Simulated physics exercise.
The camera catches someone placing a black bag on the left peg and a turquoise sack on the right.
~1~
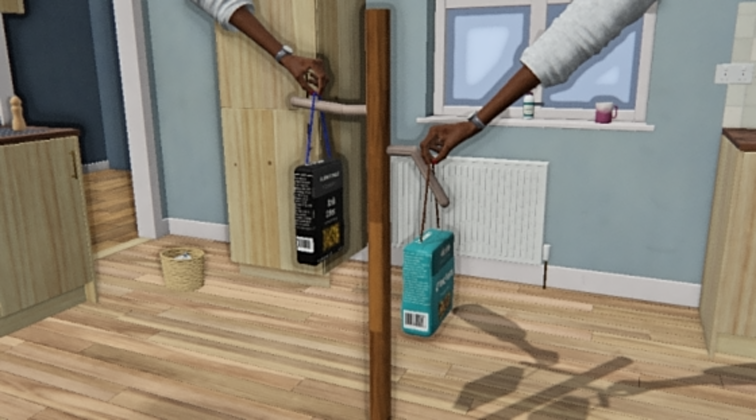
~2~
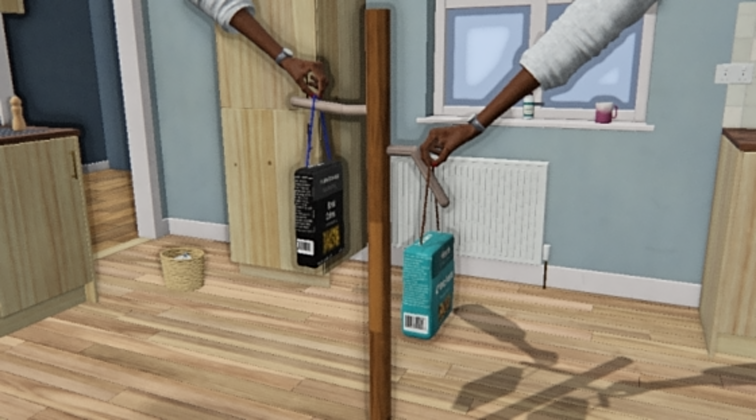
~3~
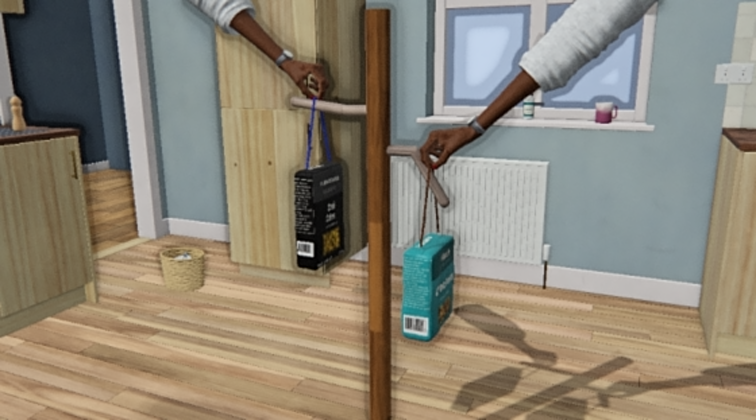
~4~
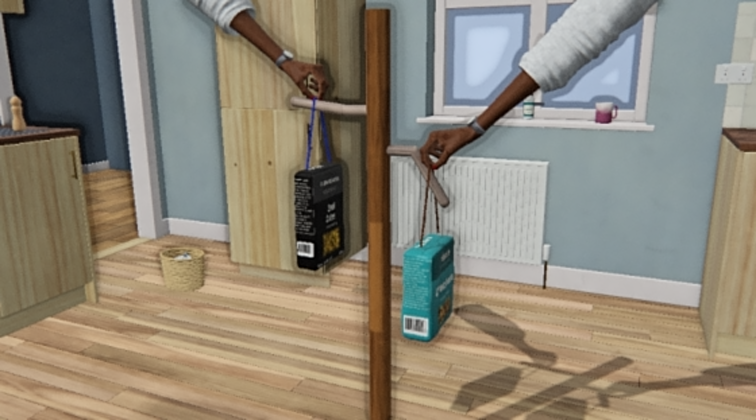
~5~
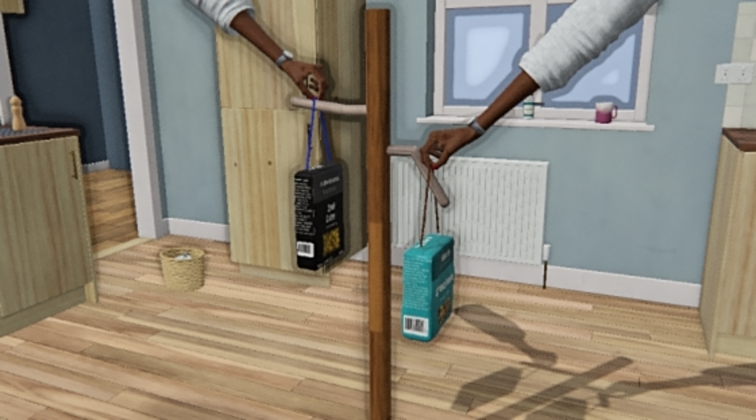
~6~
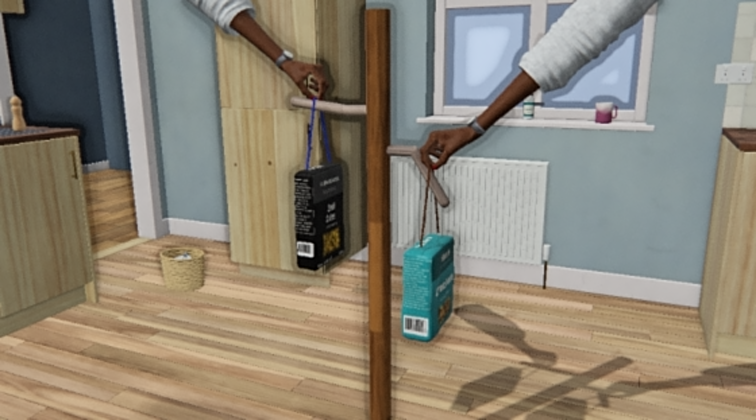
The footage shows two hands holding a black bag by its cord at the left peg of an upright wooden post and a turquoise sack at the right peg; both bags lower very slightly, then stay nearly still.
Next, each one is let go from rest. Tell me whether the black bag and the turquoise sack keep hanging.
Black bag - yes, it keeps hanging; turquoise sack - no, it falls.
Then, 0.36 s past the final frame, black bag on its peg near (320, 216); turquoise sack on the floor.
When it is over, black bag on its peg near (320, 217); turquoise sack on the floor. The black bag stays hanging and the turquoise sack drops to the floor.
